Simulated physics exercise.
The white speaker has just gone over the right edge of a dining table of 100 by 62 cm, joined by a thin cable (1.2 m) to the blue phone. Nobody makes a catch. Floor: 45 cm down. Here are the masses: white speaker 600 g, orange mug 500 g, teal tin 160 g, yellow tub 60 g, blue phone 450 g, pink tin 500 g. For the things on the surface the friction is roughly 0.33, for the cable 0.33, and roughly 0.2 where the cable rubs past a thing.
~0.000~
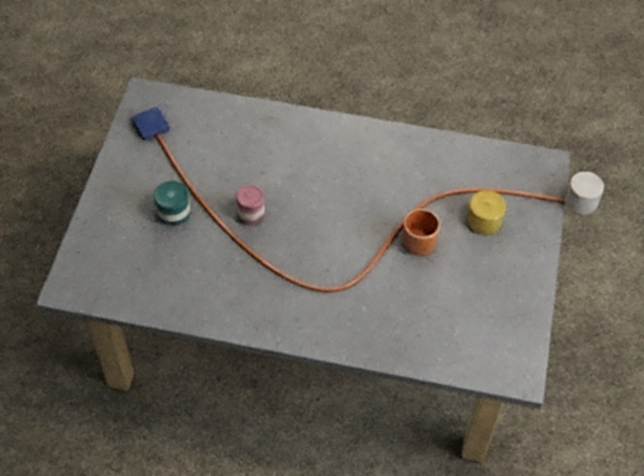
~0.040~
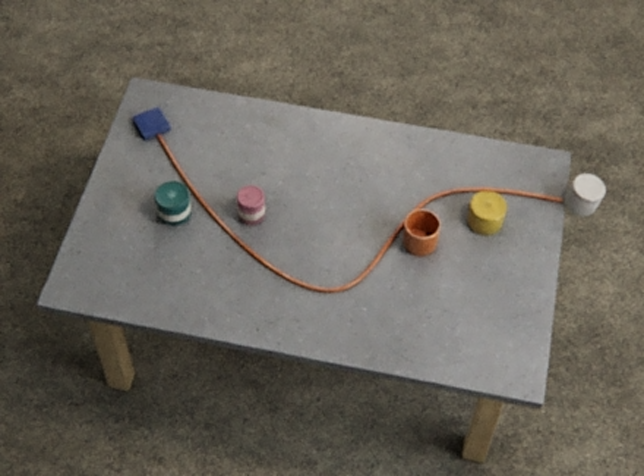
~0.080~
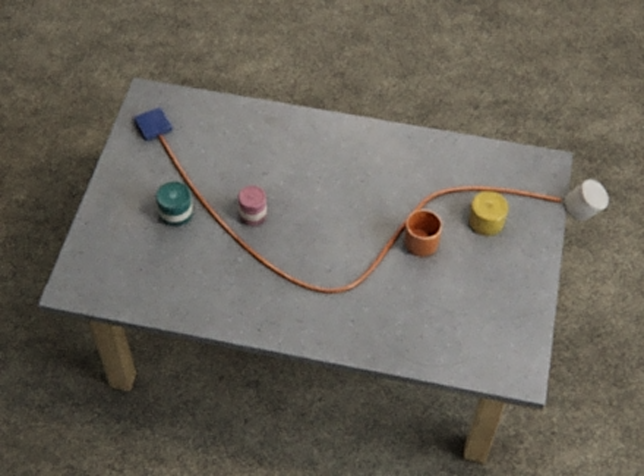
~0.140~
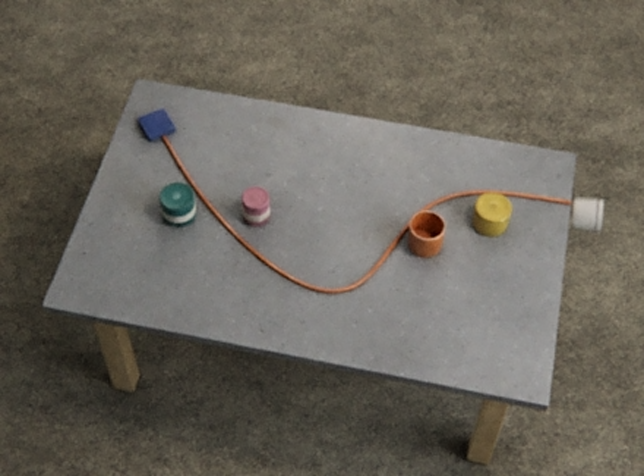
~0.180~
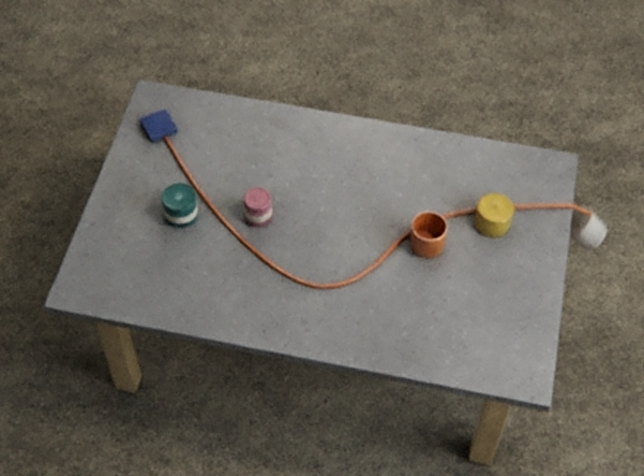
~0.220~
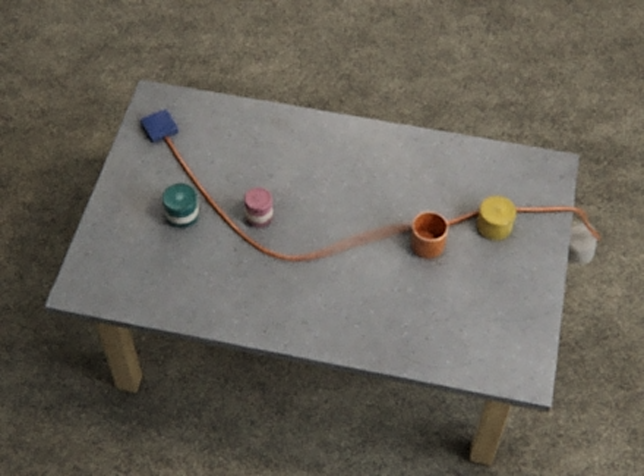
A gray table held tins, a mug, a tub and a blue block tied by a thin cable to a white cylinder, which tilted and dropped past the right edge, pulling the curved cable straighter.
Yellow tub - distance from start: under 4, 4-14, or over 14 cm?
Band: Central.
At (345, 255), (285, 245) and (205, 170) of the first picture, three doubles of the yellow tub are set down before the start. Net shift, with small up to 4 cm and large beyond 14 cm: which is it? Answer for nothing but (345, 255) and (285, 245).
Taking them in that order, the first shows a lot of movement and the second shows a lot of movement.
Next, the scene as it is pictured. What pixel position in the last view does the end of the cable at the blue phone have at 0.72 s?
Roughly at pixel (230, 181).
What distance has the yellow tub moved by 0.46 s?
Yellow tub: 6 cm.
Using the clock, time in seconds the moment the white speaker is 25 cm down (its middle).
Roughly 0.30 s.
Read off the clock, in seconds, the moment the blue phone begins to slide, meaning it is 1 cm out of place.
Blue phone at 0.32 s on the clock.
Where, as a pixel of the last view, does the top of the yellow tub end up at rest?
Somewhere around (510, 233) is where it ends up.
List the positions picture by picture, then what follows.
In the first frame, yellow tub (488, 204); cable runs through (510, 192) (344, 287) (243, 245) (183, 176).
In the second frame, white speaker (588, 186); cable runs through (509, 192) (345, 288) (183, 176).
In the third frame, white speaker (586, 201); cable runs through (346, 288) (185, 177).
In the fourth frame, white speaker (587, 215); cable runs through (518, 195) (350, 288) (188, 178).
In the fifth frame, white speaker (585, 229); cable runs through (543, 206) (353, 280) (190, 178).
In the sixth frame, yellow tub (498, 210); cable runs through (578, 211) (365, 238) (256, 245) (193, 178).
By 0.5 s, the cable's tail end at (206, 164); yellow tub 7 cm off its start, blue phone 11 cm off its start, pink tin 10 cm off its start.
By 0.7 s, the cable's tail end at (230, 181); yellow tub 7 cm off its start, blue phone 19 cm off its start, pink tin 14 cm off its start.
By 1.0 s, the cable's tail end at (230, 181); yellow tub 7 cm off its start at (510, 233), blue phone 19 cm off its start at (215, 172), pink tin 14 cm off its start at (292, 152).
By 1.2 s, the cable's tail end at (230, 181); yellow tub 7 cm off its start, blue phone 19 cm off its start, pink tin 14 cm off its start.
By 2.4 s, the cable's tail end at (230, 181); yellow tub 7 cm off its start at (510, 233), blue phone 19 cm off its start at (215, 172), pink tin 14 cm off its start at (292, 152), white speaker over the edge.
